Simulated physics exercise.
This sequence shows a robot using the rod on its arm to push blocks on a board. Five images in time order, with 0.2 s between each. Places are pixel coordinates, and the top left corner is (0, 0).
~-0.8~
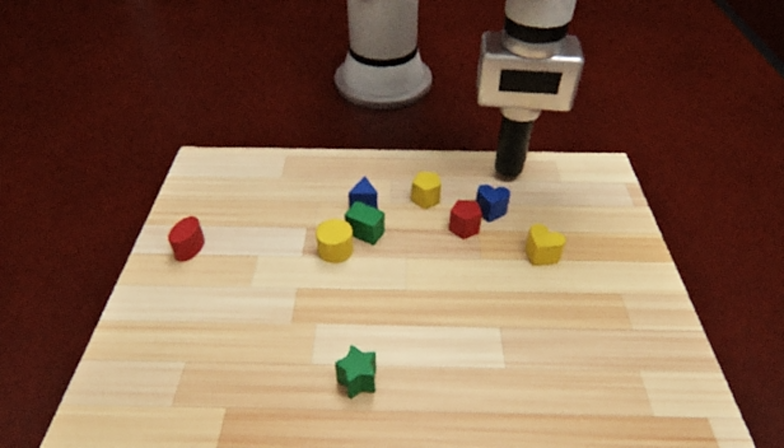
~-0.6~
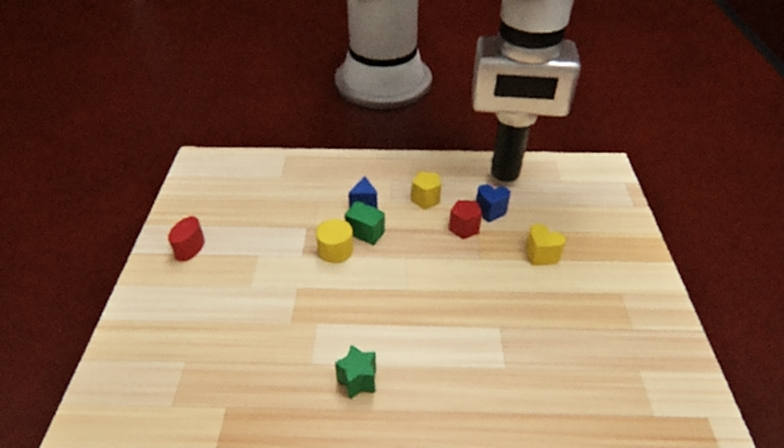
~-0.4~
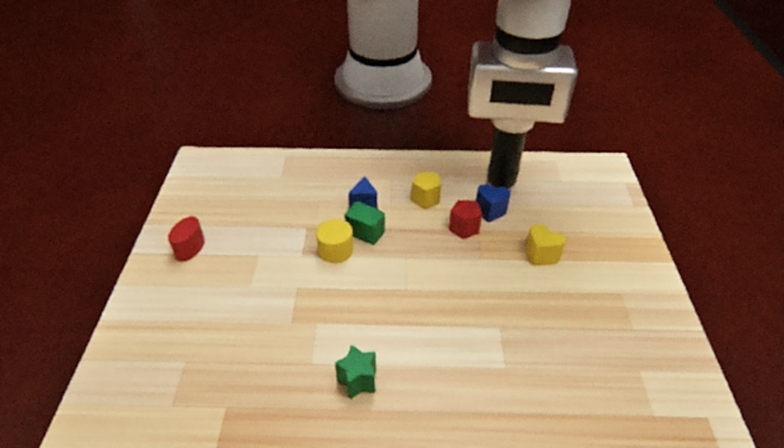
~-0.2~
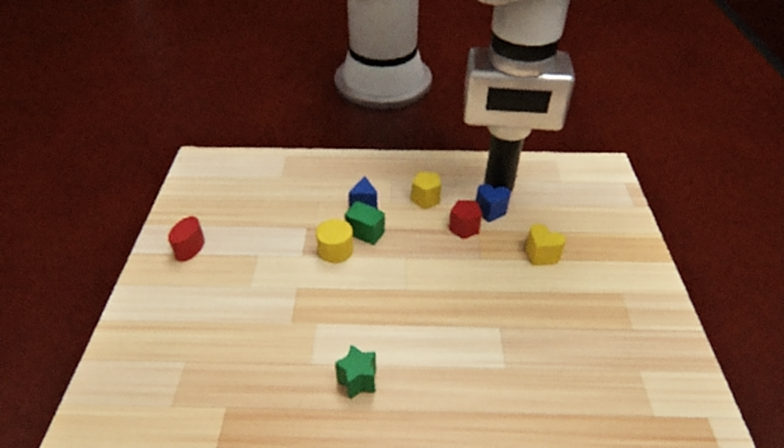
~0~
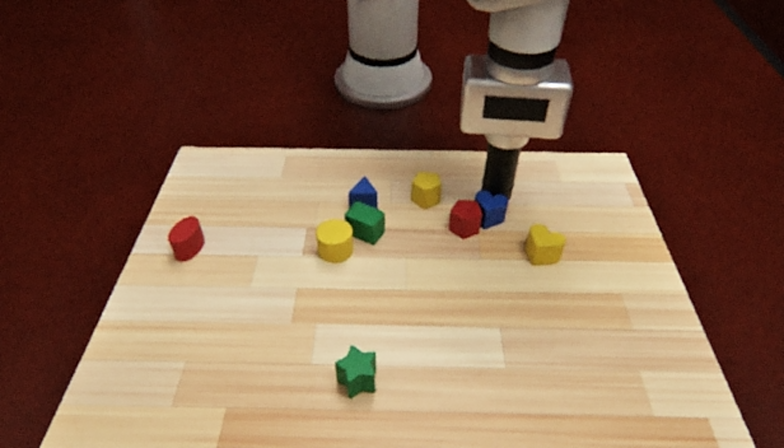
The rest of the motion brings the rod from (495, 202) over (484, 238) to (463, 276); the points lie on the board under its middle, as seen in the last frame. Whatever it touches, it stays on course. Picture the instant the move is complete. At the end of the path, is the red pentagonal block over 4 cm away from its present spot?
No, that is not what happens.
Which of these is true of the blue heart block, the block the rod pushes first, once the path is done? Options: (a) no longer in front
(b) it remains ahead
Correct choice: B.
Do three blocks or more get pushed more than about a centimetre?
The answer is no.
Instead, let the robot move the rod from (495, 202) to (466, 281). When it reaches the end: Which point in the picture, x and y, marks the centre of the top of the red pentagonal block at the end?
Its top centre is at about (446, 225).
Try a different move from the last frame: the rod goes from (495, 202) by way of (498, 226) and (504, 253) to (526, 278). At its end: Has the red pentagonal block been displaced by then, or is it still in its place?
It leaves its spot.
The first path, step by step. One third of the way, rod at (489, 220); red pentagonal block at (452, 221), turned 65° clockwise; blue heart block at (483, 226).
Two thirds of the way, rod at (480, 245); red pentagonal block at (449, 223), turned 90° clockwise; blue heart block at (474, 252).
At the end, rod at (464, 269); red pentagonal block at (449, 223), turned 90° clockwise; blue heart block at (457, 278); yellow heart block still.
